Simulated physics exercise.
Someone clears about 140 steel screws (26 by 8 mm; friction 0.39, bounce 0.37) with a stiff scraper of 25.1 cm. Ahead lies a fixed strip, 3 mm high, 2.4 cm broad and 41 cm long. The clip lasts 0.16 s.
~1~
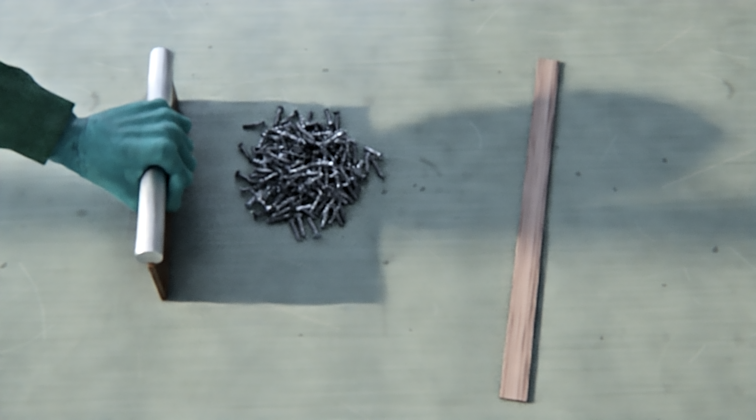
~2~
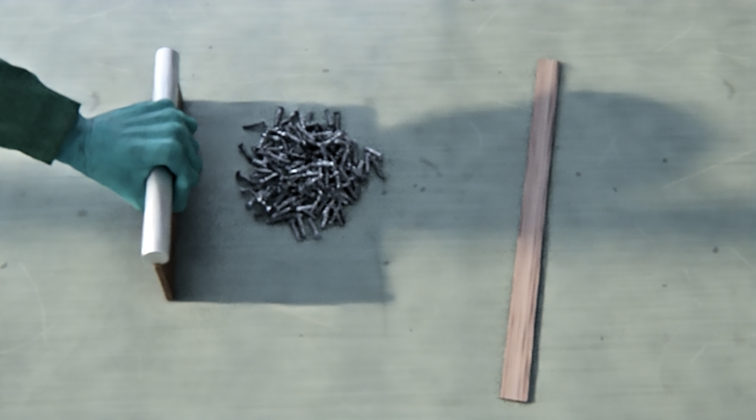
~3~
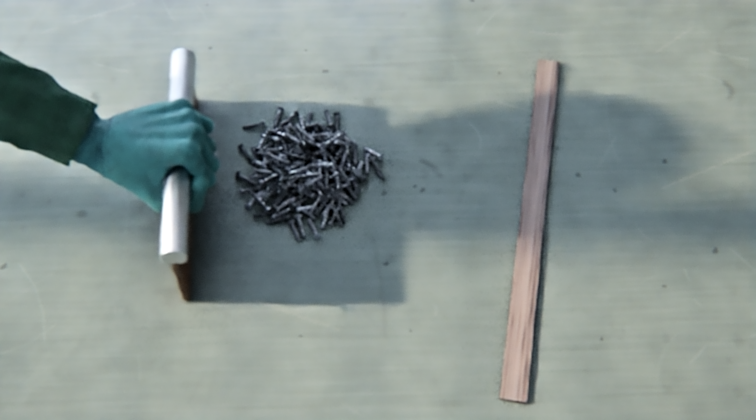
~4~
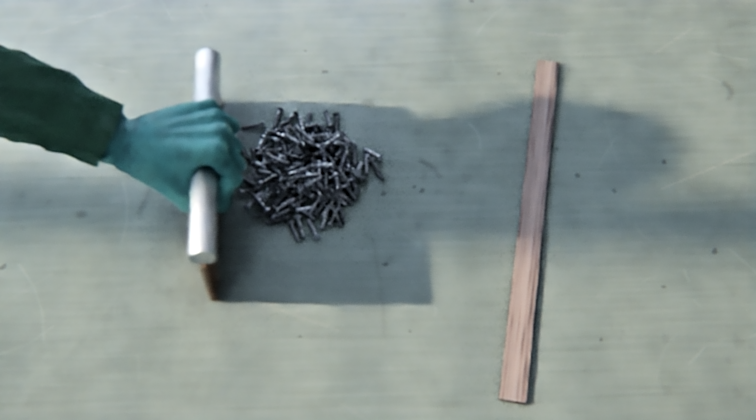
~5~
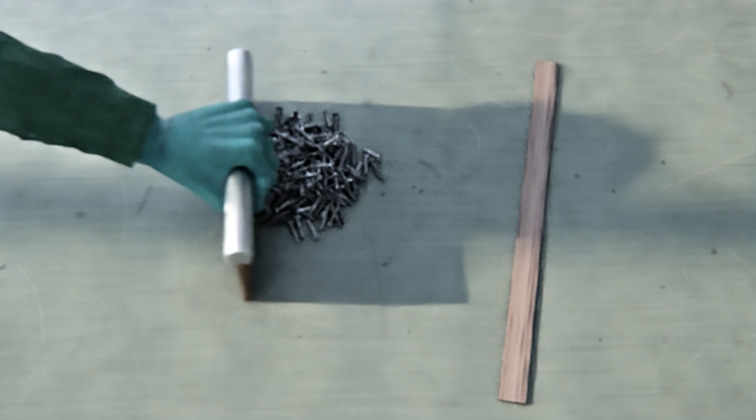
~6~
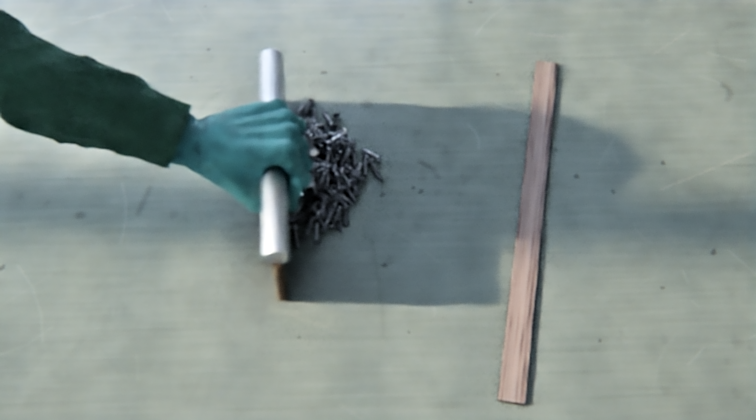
On a pale greenish surface, a teal-gloved hand holding a scraper with a pale cylindrical handle slides it rightward, reaching a pile of small dark screws and pushing into its left side, while a wooden strip lies still at right.
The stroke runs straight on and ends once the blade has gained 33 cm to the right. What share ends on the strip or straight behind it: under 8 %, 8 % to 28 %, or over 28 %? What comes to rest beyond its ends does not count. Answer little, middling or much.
On or straight behind the strip: Much.
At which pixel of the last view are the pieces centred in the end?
Near (545, 163).
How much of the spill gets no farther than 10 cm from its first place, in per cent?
Some 0 per cent.
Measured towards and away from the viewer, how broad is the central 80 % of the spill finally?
Some 16 cm.
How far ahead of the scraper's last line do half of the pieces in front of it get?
About 6 cm.
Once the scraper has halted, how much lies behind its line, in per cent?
Roughly 0 per cent.
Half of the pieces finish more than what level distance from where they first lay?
Some 26 cm.
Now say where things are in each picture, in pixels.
The first frame shows scraper from (154, 269) to (166, 69); moved 0.0 cm; pieces shifted so far, 0; middle of the spill at (300, 169); strip at (533, 210).
The second frame shows scraper from (160, 270) to (172, 70); moved 0.5 cm; pieces shifted so far, 0; middle of the spill at (300, 169).
The third frame shows scraper from (178, 270) to (187, 70); moved 2.2 cm; pieces shifted so far, 0; middle of the spill at (300, 170).
The fourth frame shows scraper from (206, 270) to (212, 70); moved 4.8 cm; pieces shifted so far, 0; middle of the spill at (299, 170).
The fifth frame shows scraper from (242, 270) to (243, 70); moved 8.1 cm; pieces shifted so far, 16; middle of the spill at (299, 171).
The sixth frame shows scraper from (278, 270) to (274, 70); moved 11.5 cm; pieces shifted so far, 106; middle of the spill at (312, 158); strip at (532, 212).
Then, 0.17 s after the last picture, scraper 28 cm from its start, spill 17 cm wide; elsewhere 100 %.
Then, 0.33 s after the last picture, scraper 33 cm from its start, spill 21 cm wide; on or straight behind the strip 55 %, elsewhere 45 %.
Then, 0.46 s after the last picture, scraper 33 cm from its start, spill 23 cm wide; on or straight behind the strip 55 %, elsewhere 45 %.
In the end, on or straight behind the strip 55 %, elsewhere 45 %.
